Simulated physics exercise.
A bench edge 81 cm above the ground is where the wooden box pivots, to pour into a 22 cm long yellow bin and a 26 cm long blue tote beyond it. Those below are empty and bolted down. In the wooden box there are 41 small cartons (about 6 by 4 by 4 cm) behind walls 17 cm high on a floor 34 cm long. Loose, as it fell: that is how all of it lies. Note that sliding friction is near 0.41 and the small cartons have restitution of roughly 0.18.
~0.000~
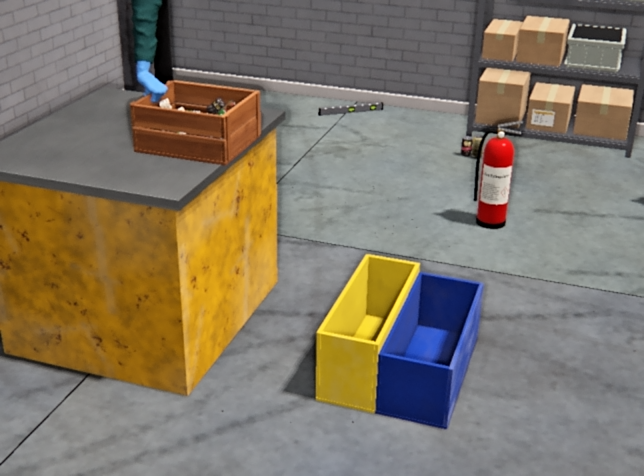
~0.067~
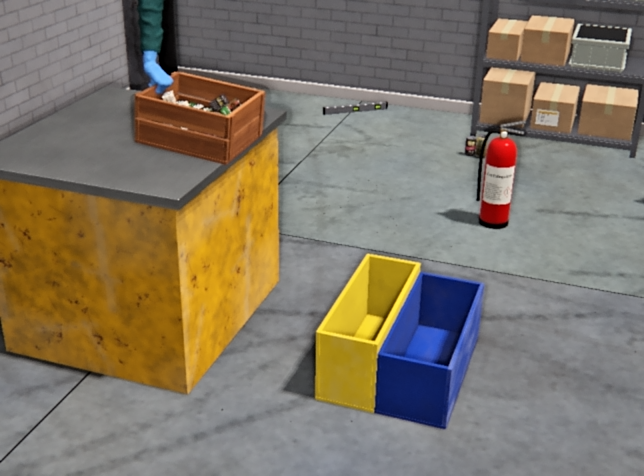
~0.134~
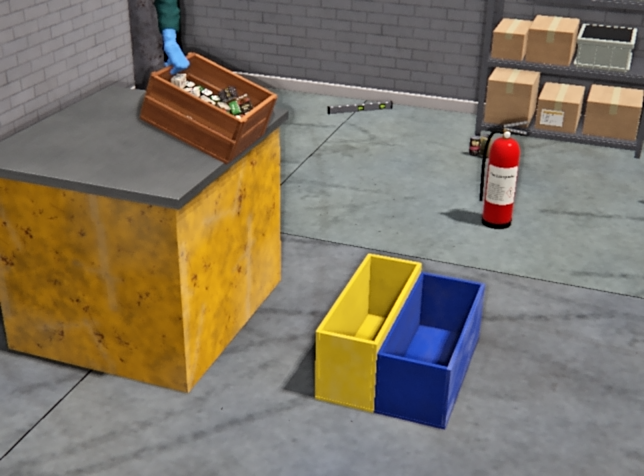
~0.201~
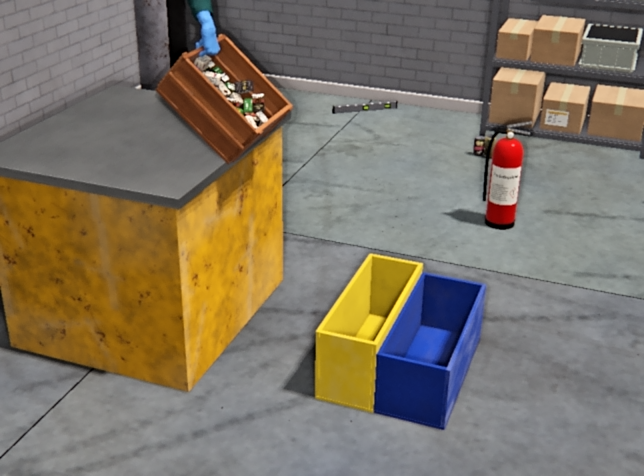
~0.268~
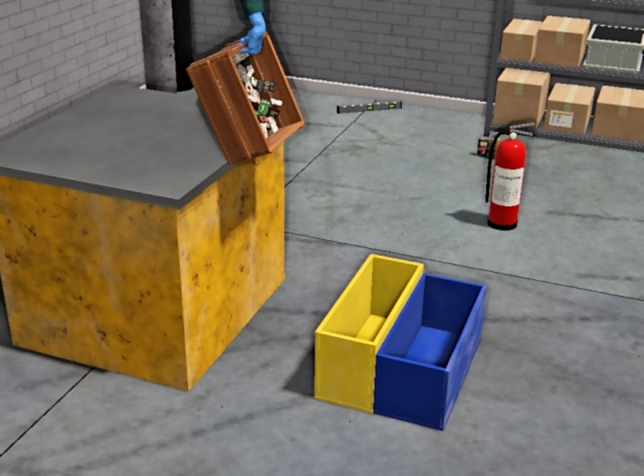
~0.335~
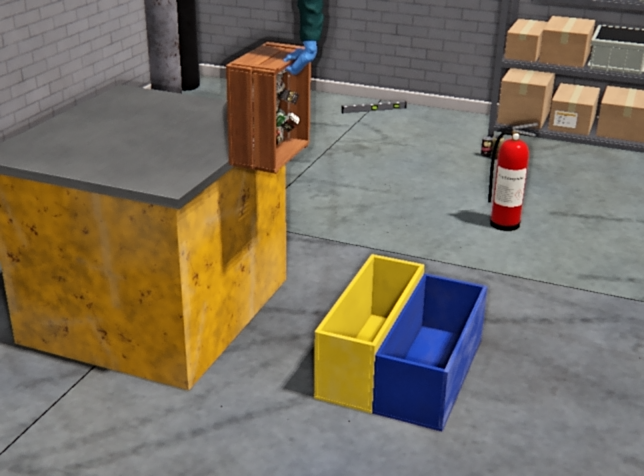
In this clip, a blue-gloved hand steadily tilts a wooden box of small items at the edge of a bench until it stands on its side, with a yellow bin and a blue tote on the floor nearby.
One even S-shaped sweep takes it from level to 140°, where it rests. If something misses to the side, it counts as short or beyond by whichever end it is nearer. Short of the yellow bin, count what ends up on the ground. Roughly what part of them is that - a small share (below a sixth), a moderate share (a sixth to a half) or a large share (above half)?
It is a moderate share, a sixth to a half.
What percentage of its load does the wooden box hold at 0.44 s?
Reading: Approx. 95 %.
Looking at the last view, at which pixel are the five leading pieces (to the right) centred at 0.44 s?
Their centre is around (325, 123).
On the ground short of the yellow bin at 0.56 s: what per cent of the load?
Share: About 0 %.
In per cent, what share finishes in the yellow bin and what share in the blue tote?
40 and 25 %.
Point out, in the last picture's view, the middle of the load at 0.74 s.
Estimated centre in the last picture: (372, 325).
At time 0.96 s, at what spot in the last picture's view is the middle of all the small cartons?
Somewhere around (365, 350) in pixels.
After 0.44 s, tilt 123°; 39 still in the wooden box and 2 in the air.
After 0.56 s, tilt 140°; 5 still in the wooden box and 36 in the air.
After 0.74 s, tilt 140°; 16 in the yellow bin, 9 in the blue tote, 7 on the ground short of the yellow bin and 9 in the air.
Final count (at 0.96 s), 16 in the yellow bin, 10 in the blue tote and 15 on the ground short of the yellow bin. Asked share, 15 of 41, 37 per cent.
